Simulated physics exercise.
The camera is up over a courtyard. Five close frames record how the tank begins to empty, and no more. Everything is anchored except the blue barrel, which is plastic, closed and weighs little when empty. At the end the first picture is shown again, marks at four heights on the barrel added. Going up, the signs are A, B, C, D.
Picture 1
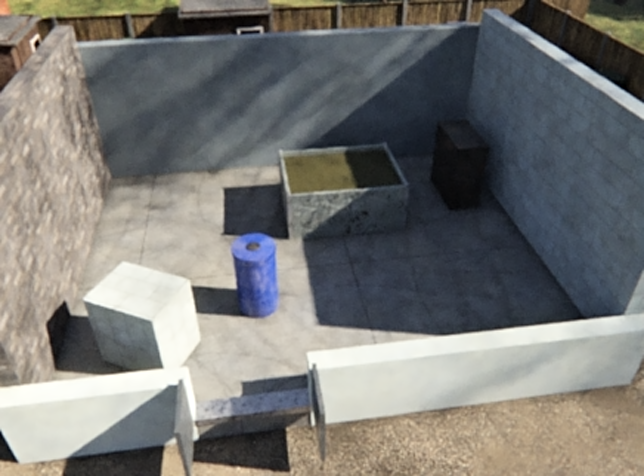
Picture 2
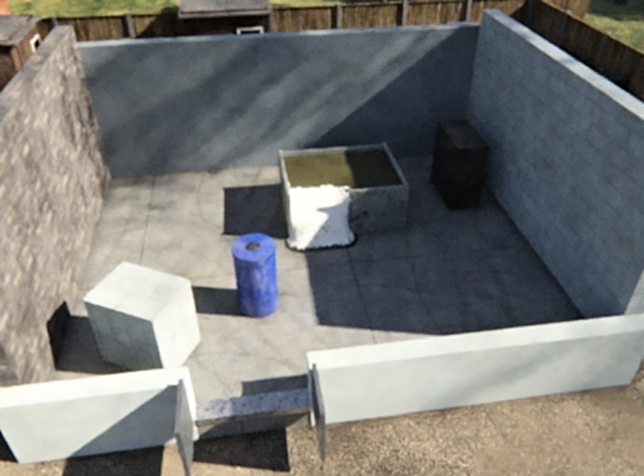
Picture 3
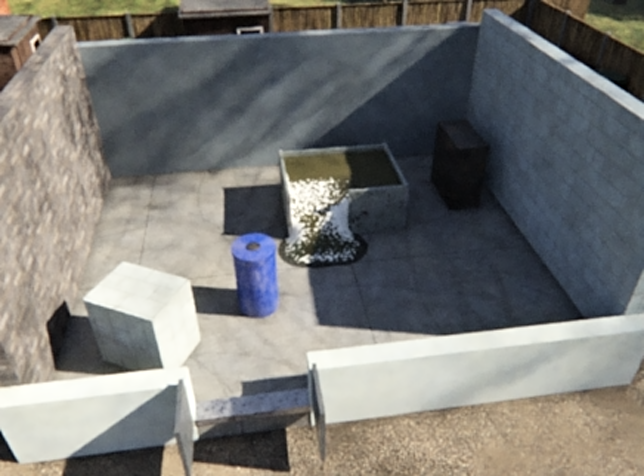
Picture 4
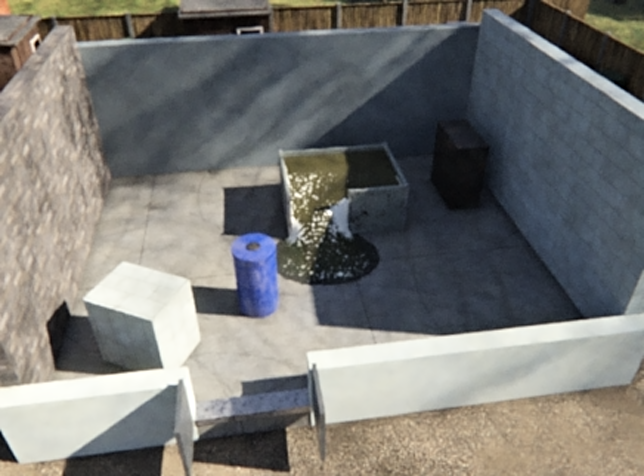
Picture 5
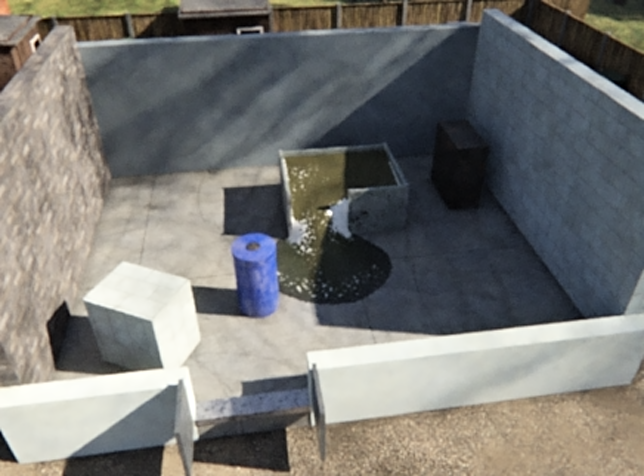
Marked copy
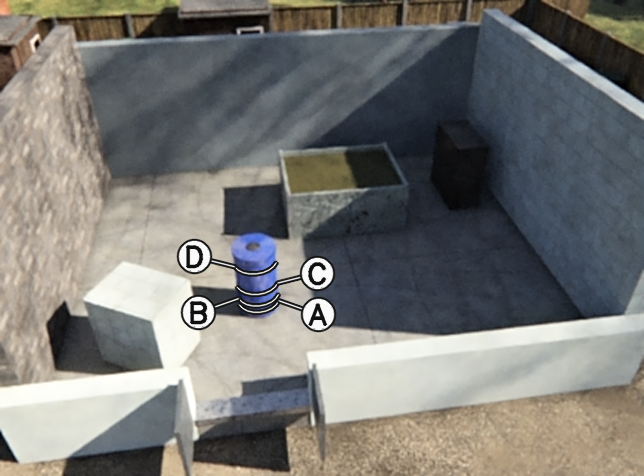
The clip shows a walled courtyard from above, with a blue barrel, a pale block and a dark box, as white, frothy water pours from the front of a full tank and a dark pool spreads across the paving.
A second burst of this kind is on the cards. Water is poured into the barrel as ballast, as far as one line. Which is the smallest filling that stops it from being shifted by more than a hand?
C is the one.
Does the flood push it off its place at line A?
Yes.
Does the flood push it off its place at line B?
Yes, that goes wrong.
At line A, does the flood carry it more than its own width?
Yes, clearly.
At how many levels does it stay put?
Two.
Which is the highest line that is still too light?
It is B.
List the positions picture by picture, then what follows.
Lid of the blue barrel at (253, 246); tank full, its middle at (340, 173); open gate at (248, 363), in the first picture.
In the second picture, 1 % of the ground under water, its edge towards the barrel at (340, 240).
In the third picture, 3 % of the ground under water, its edge towards the barrel at (304, 263).
In the fourth picture, 5 % of the ground under water, its edge towards the barrel at (283, 271).
Lid of the blue barrel at (253, 246); 7 % of the ground under water, its edge towards the barrel at (280, 283), in the fifth picture.
In white, A at (260, 312); B at (259, 305); C at (258, 294); D at (256, 273); from the bottom up A, B, C, D.
Choosing A, it is pushed about 3 times its own width away.
Choosing B, it is pushed about its own width away.
Choosing C, it does not move.
Choosing D, it does not move.
